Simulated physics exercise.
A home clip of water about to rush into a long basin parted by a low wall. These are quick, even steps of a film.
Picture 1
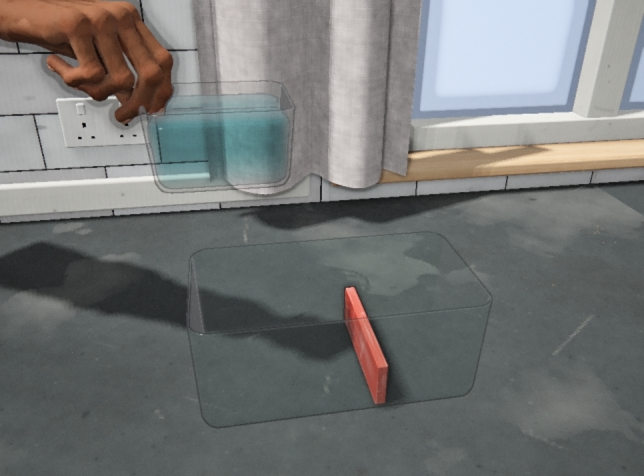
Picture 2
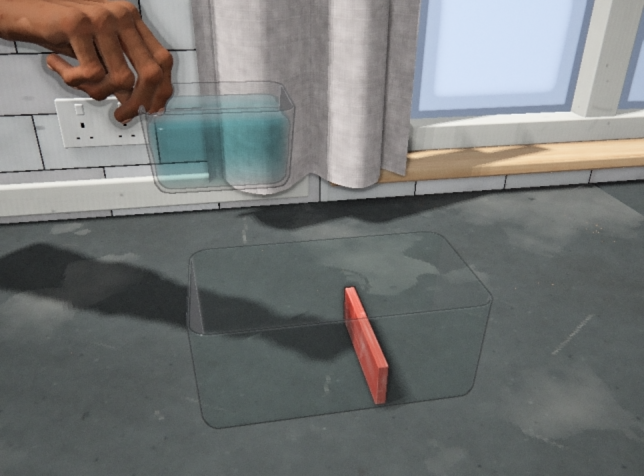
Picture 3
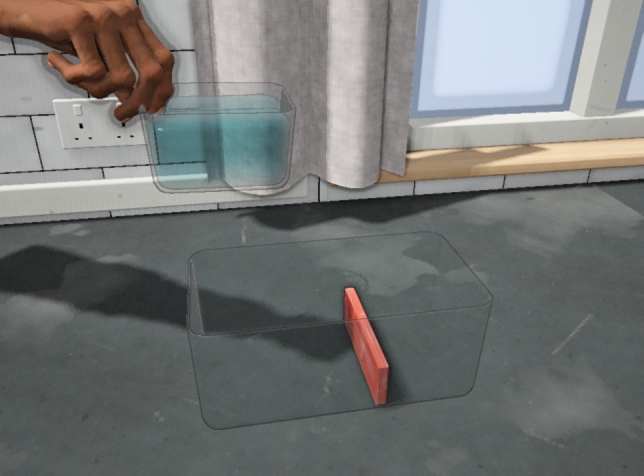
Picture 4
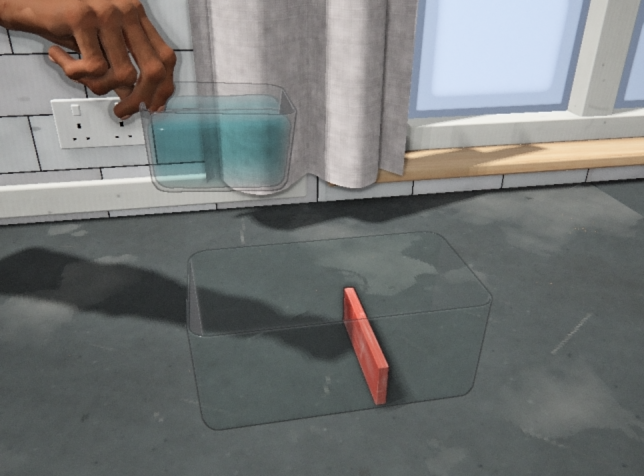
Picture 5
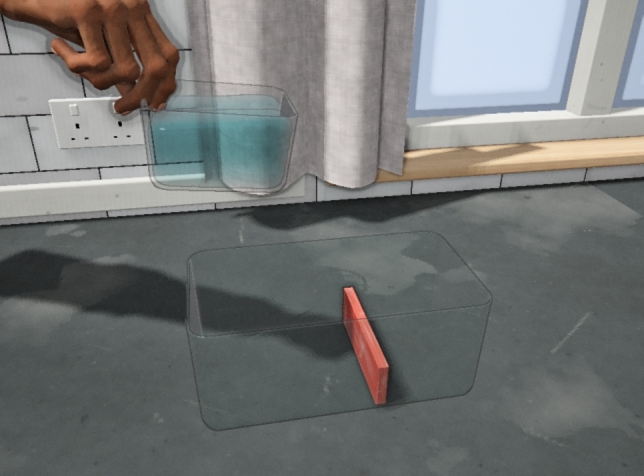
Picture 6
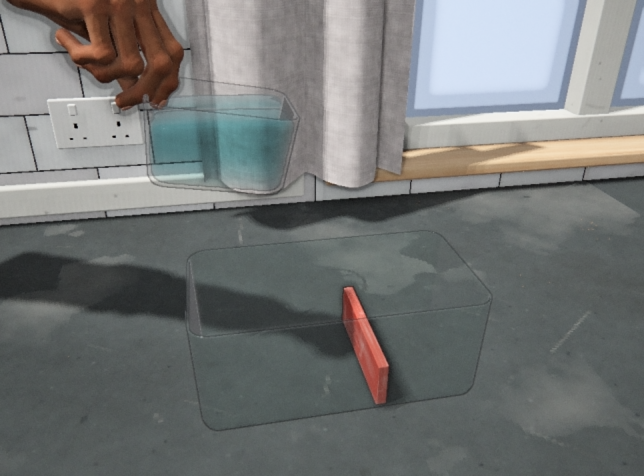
At first, a hand at the upper left holds a clear container of blue-green water level above a grey surface, where a long transparent basin with a low red wall inside sits empty. Then the hand slowly tilts the container slightly, its right side dipping, while the basin stays still.
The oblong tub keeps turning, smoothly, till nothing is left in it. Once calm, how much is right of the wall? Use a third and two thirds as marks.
In the end from a third to two thirds is right of the wall.
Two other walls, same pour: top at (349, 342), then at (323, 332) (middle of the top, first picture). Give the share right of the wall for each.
First some 60, then 80 per cent.
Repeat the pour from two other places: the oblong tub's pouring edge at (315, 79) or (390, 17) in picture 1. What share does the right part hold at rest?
Roughly 70 per cent, and 75 per cent.
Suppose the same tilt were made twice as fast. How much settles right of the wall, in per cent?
Some 35 per cent.
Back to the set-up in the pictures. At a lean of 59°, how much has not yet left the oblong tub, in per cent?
It comes to 55 per cent or so.
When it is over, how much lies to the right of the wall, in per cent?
About 55 per cent.
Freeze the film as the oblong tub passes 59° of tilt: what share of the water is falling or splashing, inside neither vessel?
Roughly 30 in a hundred.
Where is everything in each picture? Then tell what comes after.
The first frame shows tilt 0°; pouring edge (288, 96); surface from (149, 110) to (285, 105); the long basin's rim runs from (189, 290) to (465, 265); the wall's top is at (365, 324).
The second frame shows tilt 0°; pouring edge (288, 97); surface from (150, 111) to (284, 105).
The third frame shows tilt 2°; pouring edge (288, 98); surface from (150, 110) to (285, 106).
The fourth frame shows tilt 3°; pouring edge (289, 101); surface from (149, 110) to (285, 107).
The fifth frame shows tilt 6°; pouring edge (290, 104); surface from (151, 110) to (286, 107).
The sixth frame shows tilt 9°; pouring edge (291, 107); surface from (152, 110) to (287, 106).
A moment on, the oblong tub is tipped part way and 54 per cent is still to pour, 6 is left of the wall and 8 right of it.
Next, the oblong tub is tipped on its side and 10 per cent is still to pour, 29 is left of the wall and 52 right of it.
Then the oblong tub is tipped right over and 0 per cent is still to pour, 46 is left of the wall and 53 right of it.
Later the oblong tub is tipped right over and 0 per cent is still to pour, 46 is left of the wall and 53 right of it.
At rest 46 per cent lies left of the wall, 53 right of it and 1 outside.
